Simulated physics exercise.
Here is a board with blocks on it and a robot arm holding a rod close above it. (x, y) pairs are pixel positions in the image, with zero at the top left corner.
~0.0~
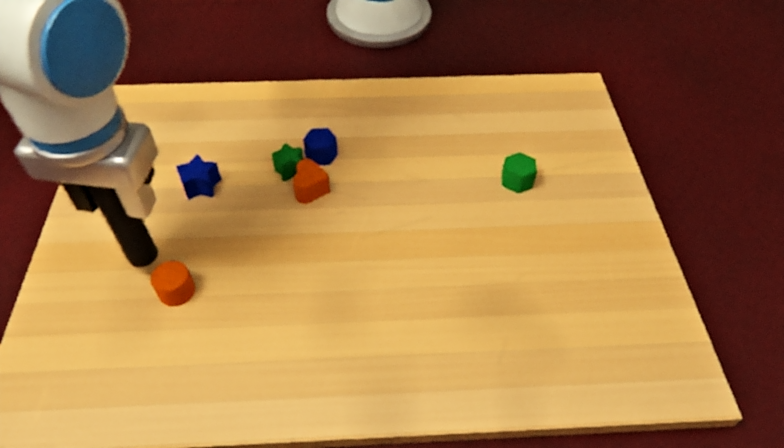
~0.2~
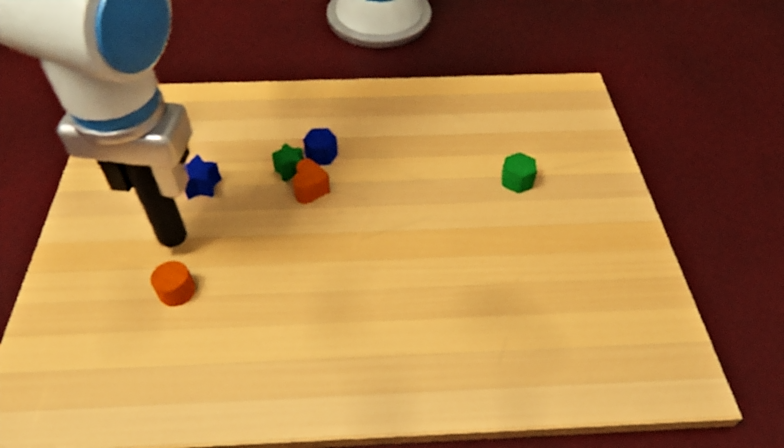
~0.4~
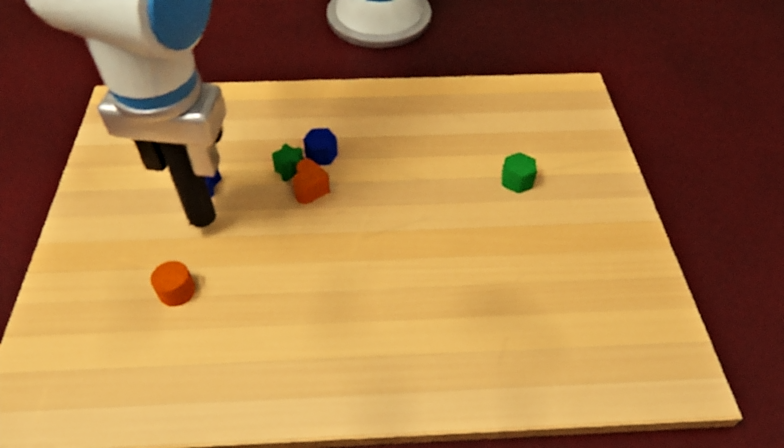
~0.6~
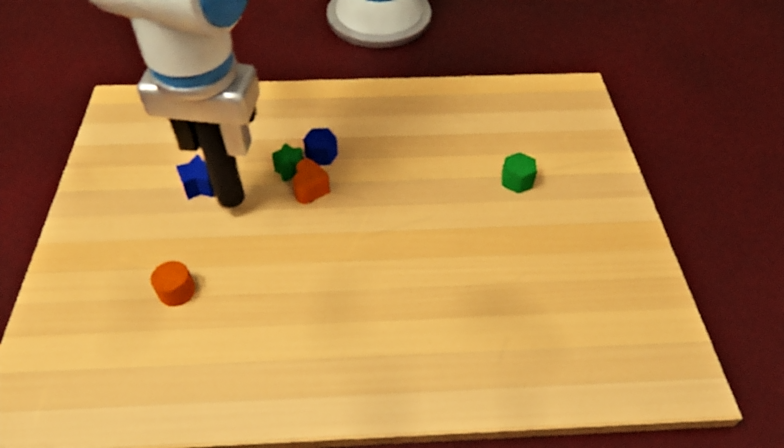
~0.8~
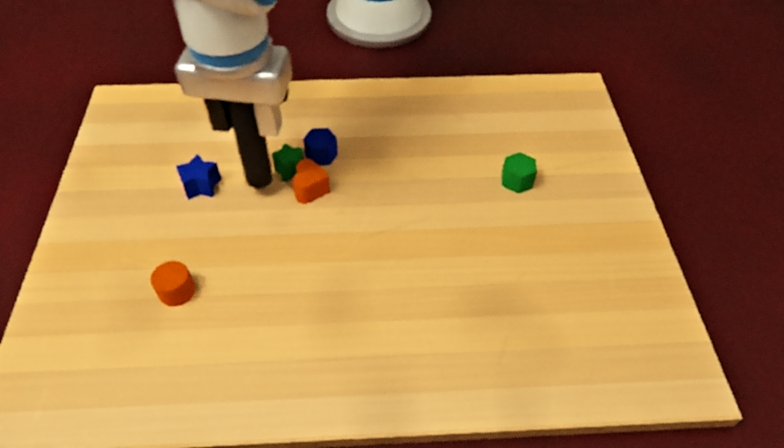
At the start, a robot arm holds a black rod over the left side of a wooden board, just above an orange round block. The arm then moves the rod steadily up and to the right, passing in front of the blue star, until it is beside the green star and orange heart block, while every block stays still.
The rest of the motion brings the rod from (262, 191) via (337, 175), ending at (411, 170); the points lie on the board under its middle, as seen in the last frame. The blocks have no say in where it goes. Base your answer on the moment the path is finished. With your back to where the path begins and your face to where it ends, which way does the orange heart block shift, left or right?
Seen from start to end, it moves right.
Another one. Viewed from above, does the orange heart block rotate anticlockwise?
My answer is no.
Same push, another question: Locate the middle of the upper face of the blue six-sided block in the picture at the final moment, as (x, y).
My prediction: (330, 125).
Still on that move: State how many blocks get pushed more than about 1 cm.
Once the path ends, three or more blocks will have shifted.
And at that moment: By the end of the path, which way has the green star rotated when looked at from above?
Its spin: Anticlockwise.
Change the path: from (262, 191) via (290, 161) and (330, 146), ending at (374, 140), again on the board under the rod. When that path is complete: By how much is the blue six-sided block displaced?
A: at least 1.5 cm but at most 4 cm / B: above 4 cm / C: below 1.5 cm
The correct letter is B.
What follows on the original path. One third of the way, rod at (311, 166); green star at (307, 143), turned 65° anticlockwise; orange heart block at (326, 174), turned 40° clockwise; blue six-sided block at (329, 127).
Two thirds of the way, rod at (362, 162); green star at (310, 144), turned 85° anticlockwise; orange heart block at (339, 176), turned 85° clockwise; blue six-sided block at (330, 125).
At the end, rod at (412, 159); blue star not moved; green star at (310, 144), turned 85° anticlockwise; orange heart block at (339, 176), turned 85° clockwise; blue six-sided block at (330, 125).
